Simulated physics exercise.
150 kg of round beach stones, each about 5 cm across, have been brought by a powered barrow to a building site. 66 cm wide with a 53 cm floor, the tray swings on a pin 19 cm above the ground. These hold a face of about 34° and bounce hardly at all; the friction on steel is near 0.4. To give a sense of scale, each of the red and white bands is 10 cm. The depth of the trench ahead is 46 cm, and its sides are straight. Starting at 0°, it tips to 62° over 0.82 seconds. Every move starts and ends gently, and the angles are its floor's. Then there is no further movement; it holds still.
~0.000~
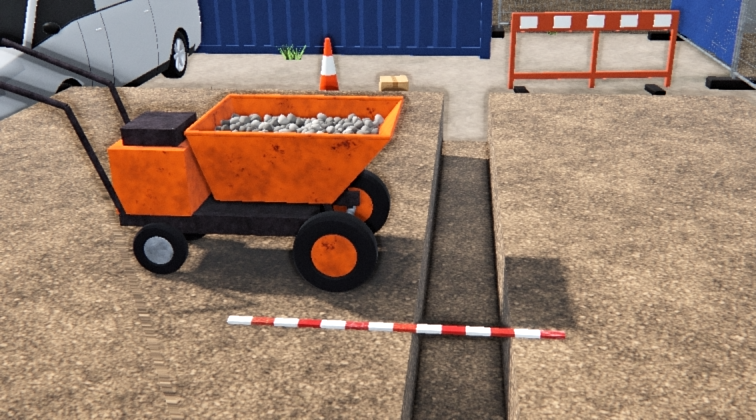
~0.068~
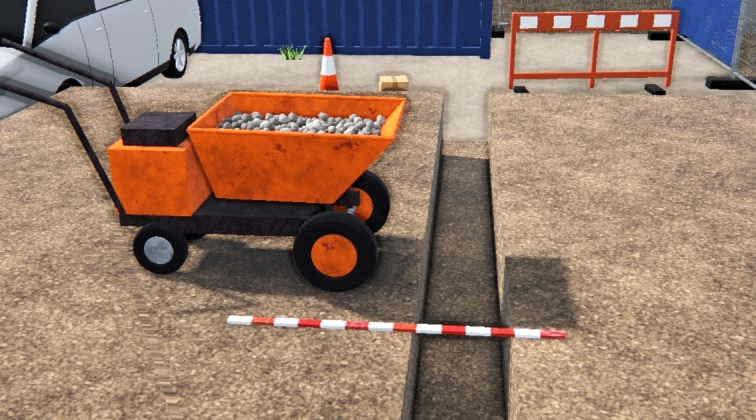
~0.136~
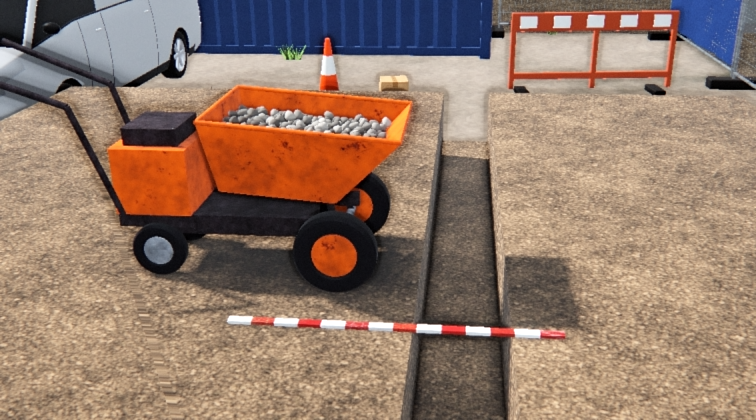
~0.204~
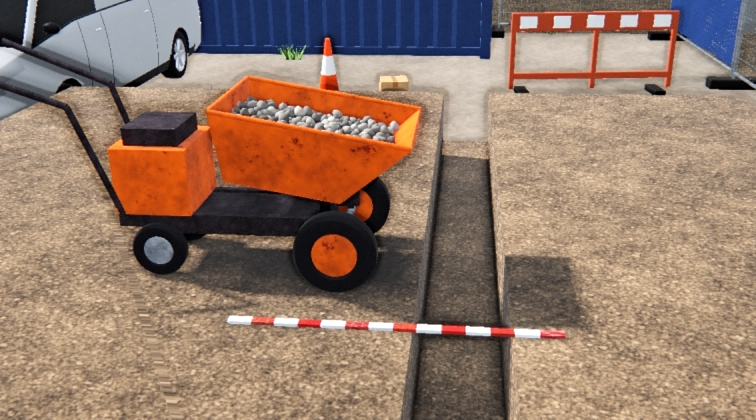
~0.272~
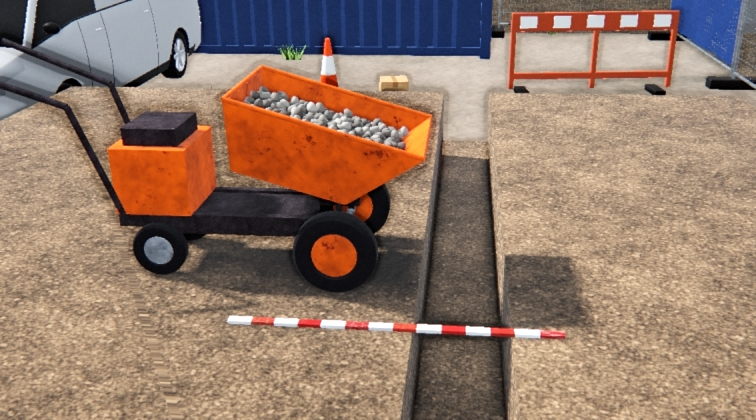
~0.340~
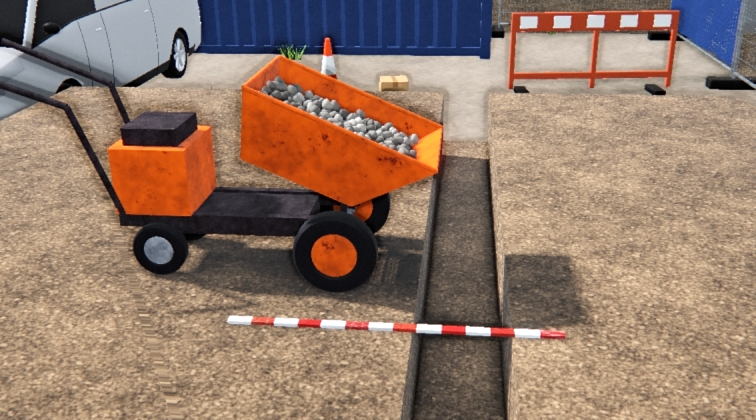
Orange tray full of grey stones on a small wheeled barrow tilting steadily forward to the right beside a narrow trench.
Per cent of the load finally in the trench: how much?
Approx. 51 %.
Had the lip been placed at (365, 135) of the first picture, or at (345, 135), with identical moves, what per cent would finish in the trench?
Near 70 then near 90 percent.
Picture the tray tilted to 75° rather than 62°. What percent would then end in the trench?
Share in trench: Approx. 55%.
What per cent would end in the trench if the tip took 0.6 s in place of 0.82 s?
Estimate: About 45 %.
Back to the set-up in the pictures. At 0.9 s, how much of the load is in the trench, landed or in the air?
I'd say near 10 per cent at that time.
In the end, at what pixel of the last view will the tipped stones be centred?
I'd point somewhere around (500, 298).
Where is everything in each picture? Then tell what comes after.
In the first picture, lip at (390, 138), floor tilted 0°, highest stones at (294, 124).
In the second picture, the tray is at 1°, its lip at (393, 139); the top of the load is at (278, 122); the stones move at 0.3 m/s on average.
In the third picture, lip at (401, 143), floor tilted 5°, highest stones at (252, 116); the stones move at 0.5 m/s on average.
In the fourth picture, lip at (411, 150), floor tilted 10°, highest stones at (250, 106); the stones move at 0.7 m/s on average.
In the fifth picture, the tray is at 16°, its lip at (424, 159); the top of the load is at (262, 97); the stones move at 0.9 m/s on average.
In the sixth picture, the tray is at 23°, its lip at (437, 172); the top of the load is at (278, 88); the stones move at 0.9 m/s on average.
After 0.6 s the floor is at 53°; 100 % in the tray; the foremost stones are at (458, 207).
After 0.9 s the floor is at 62°; 83 % in the tray, 9 % in the trench, 7 % past the trench; the foremost stones are at (535, 268).
After 1.3 s the floor is at 62°; 38 % in the tray, 15 % in the trench, 46 % past the trench; the foremost stones are at (655, 267).
After 3.2 s the floor is at 62°; 0 % in the tray, 51 % in the trench, 49 % past the trench; the foremost stones are past the picture's edge.
